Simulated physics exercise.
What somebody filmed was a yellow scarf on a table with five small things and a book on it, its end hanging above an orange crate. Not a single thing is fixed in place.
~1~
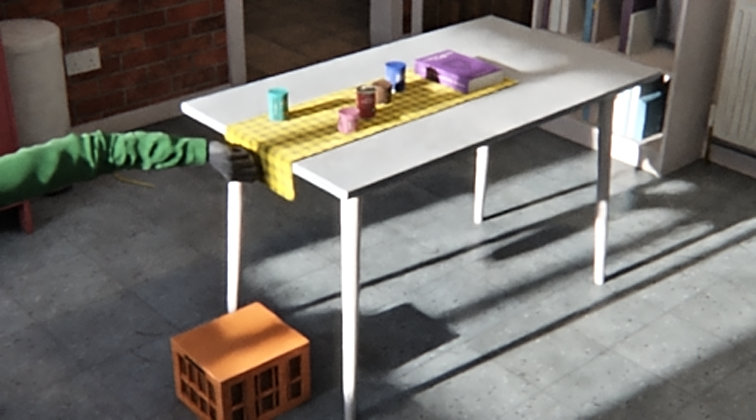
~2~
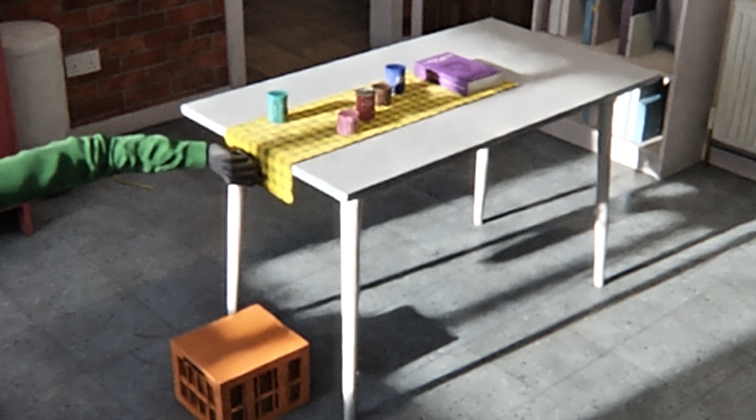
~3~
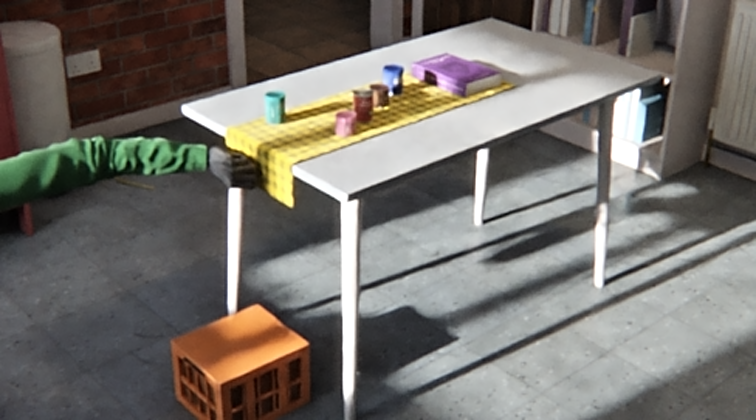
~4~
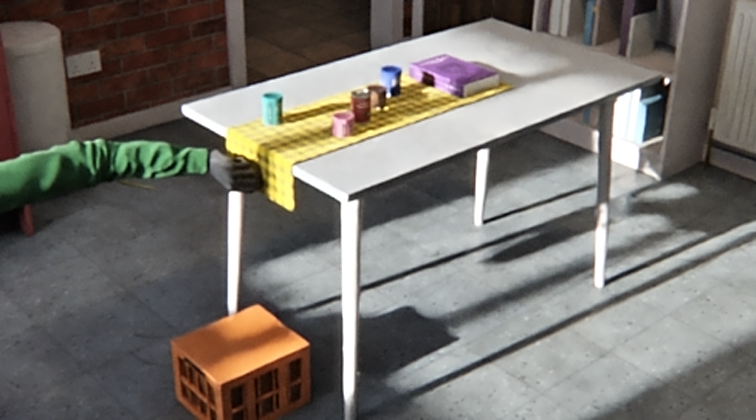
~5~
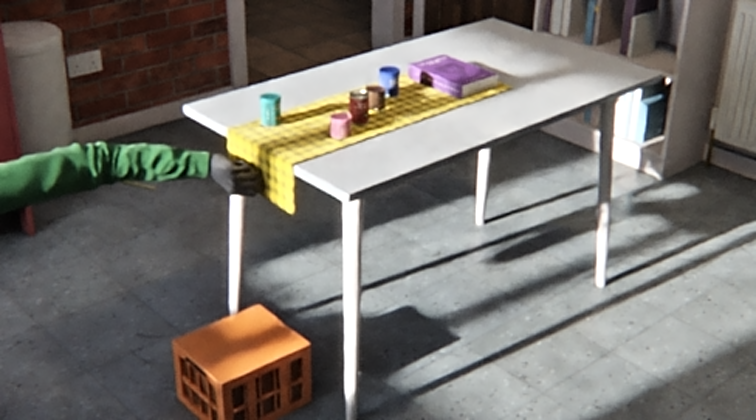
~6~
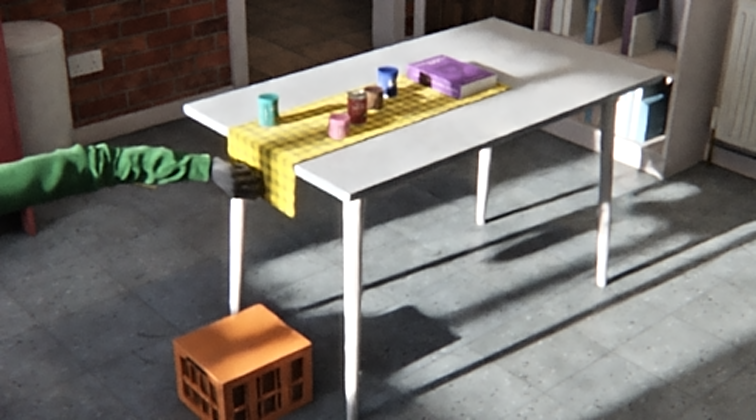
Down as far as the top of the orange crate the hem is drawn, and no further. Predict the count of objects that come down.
I expect four of them not to stay on top.
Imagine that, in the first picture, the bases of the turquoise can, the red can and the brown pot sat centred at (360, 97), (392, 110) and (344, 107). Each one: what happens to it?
The turquoise can ends up off; the red can ends up off; the brown pot ends up off.
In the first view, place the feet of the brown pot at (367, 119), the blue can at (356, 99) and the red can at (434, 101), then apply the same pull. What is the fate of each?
The brown pot ends up off; the blue can ends up off; the red can stays put.
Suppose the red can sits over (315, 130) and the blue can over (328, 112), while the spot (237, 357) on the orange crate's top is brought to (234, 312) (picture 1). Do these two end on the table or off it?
In the end the red can is no longer on top and the blue can is no longer on top.
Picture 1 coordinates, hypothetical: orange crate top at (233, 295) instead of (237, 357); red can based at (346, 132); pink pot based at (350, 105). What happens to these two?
In the end the red can is no longer on top and the pink pot is still on top.
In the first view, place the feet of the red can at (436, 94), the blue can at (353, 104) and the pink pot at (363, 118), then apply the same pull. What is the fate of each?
The red can stays aboard, the blue can is lost, the pink pot is lost.
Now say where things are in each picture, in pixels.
The first picture shows hem (294, 200); turquoise can (278, 91); pink pot (349, 111); red can (366, 89); brown pot (382, 83); blue can (396, 64); top of the crate (237, 357).
The second picture shows hem (292, 203); turquoise can (278, 93).
The third picture shows hem (293, 207); pink pot (346, 114).
The fourth picture shows hem (293, 211); red can (361, 93); top of the crate (238, 360).
The fifth picture shows hem (294, 214); brown pot (375, 88).
The sixth picture shows hem (294, 217); turquoise can (268, 96); pink pot (339, 117); red can (357, 94); brown pot (373, 89); blue can (388, 70).
A little later, hem near (263, 269); turquoise can and pink pot gone.
Next, hem on the crate; turquoise can, pink pot, red can and brown pot gone.
When it is over, hem on the crate; turquoise can, pink pot, red can and brown pot gone. The table loses four.
